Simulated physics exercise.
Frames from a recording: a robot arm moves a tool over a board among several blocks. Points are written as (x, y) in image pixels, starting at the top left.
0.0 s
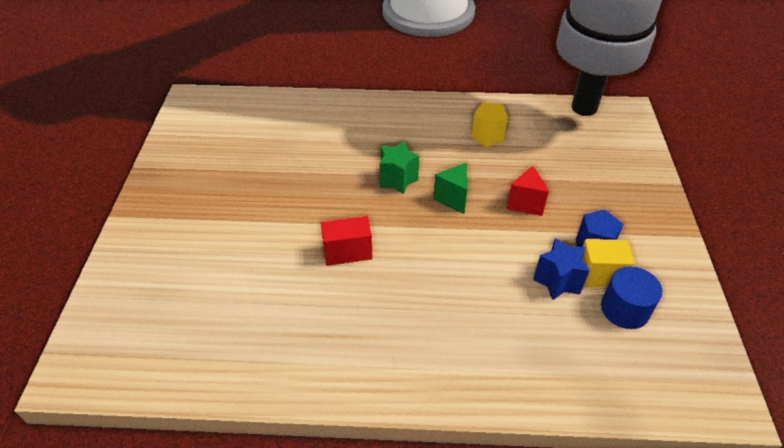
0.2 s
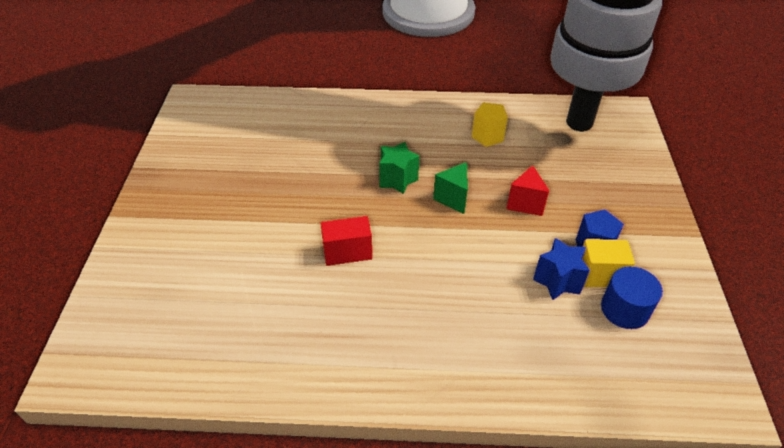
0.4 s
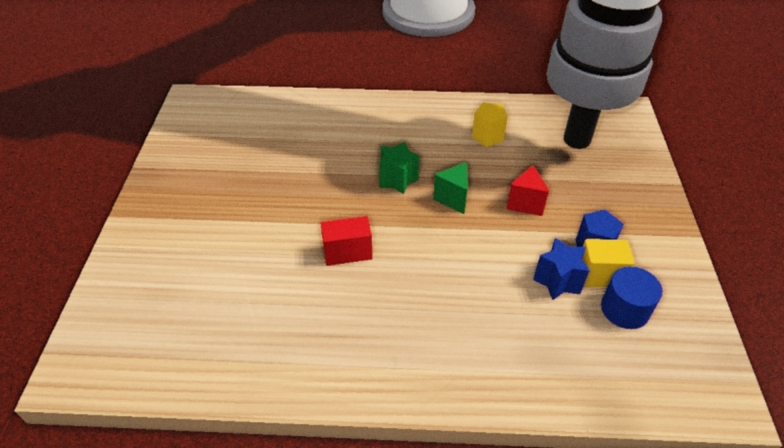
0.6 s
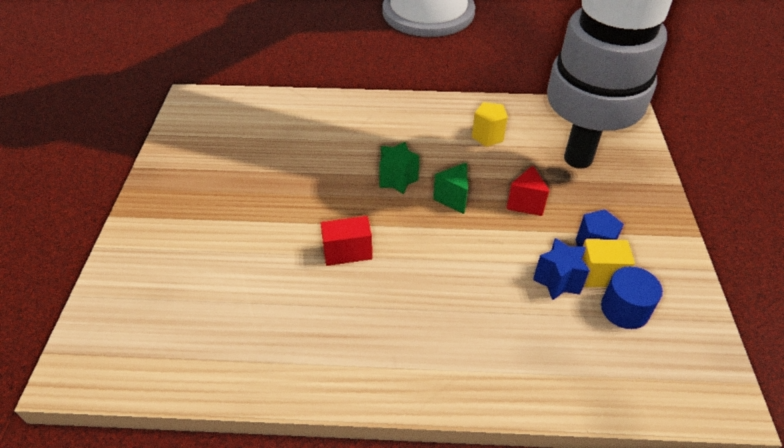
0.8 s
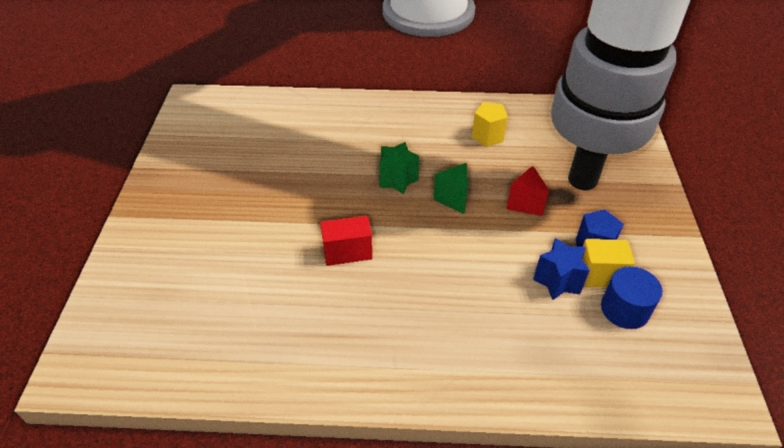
The clip shows a robot arm with a dark-tipped tool moving a short way down the right side of a wooden board, nearing a cluster of blue and yellow blocks, while all the colored blocks stay still.
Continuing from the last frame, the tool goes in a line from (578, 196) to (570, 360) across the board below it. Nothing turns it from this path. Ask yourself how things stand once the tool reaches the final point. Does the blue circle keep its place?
It seems not.
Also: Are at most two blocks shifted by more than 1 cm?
It seems not.
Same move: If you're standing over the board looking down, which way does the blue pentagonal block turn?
Rotation: Counter-clockwise.
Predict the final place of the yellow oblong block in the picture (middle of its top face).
Its top centre lands on (647, 279).
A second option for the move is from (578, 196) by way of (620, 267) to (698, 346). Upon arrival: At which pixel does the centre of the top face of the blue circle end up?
At pixel (651, 329).
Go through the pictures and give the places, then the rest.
The first picture shows tool's lower end at (584, 110); blue star at (566, 257); blue pentagonal block at (603, 223); yellow oblong block at (610, 251); blue circle at (637, 285).
The second picture shows tool at (579, 125); blocks still.
The third picture shows tool at (577, 142); blocks still.
The fourth picture shows tool at (578, 161); blocks still.
The fifth picture shows tool at (582, 182); blue star at (566, 257); blue pentagonal block at (603, 223); yellow oblong block at (610, 251); blue circle at (637, 285).
The first path, step by step. One third of the way, tool at (580, 229); blue pentagonal block at (611, 239), turned 25° anticlockwise; yellow oblong block at (625, 265); blue circle at (646, 298).
Two thirds of the way, tool at (578, 284); blue star at (552, 285), turned 45° clockwise; blue pentagonal block at (621, 254), turned 50° anticlockwise; yellow oblong block at (647, 279), turned 25° anticlockwise; blue circle at (663, 315).
At the end, tool at (575, 347); blue star at (543, 297), turned 95° clockwise; blue pentagonal block at (621, 254), turned 50° anticlockwise; yellow oblong block at (647, 279), turned 25° anticlockwise; blue circle at (663, 315).
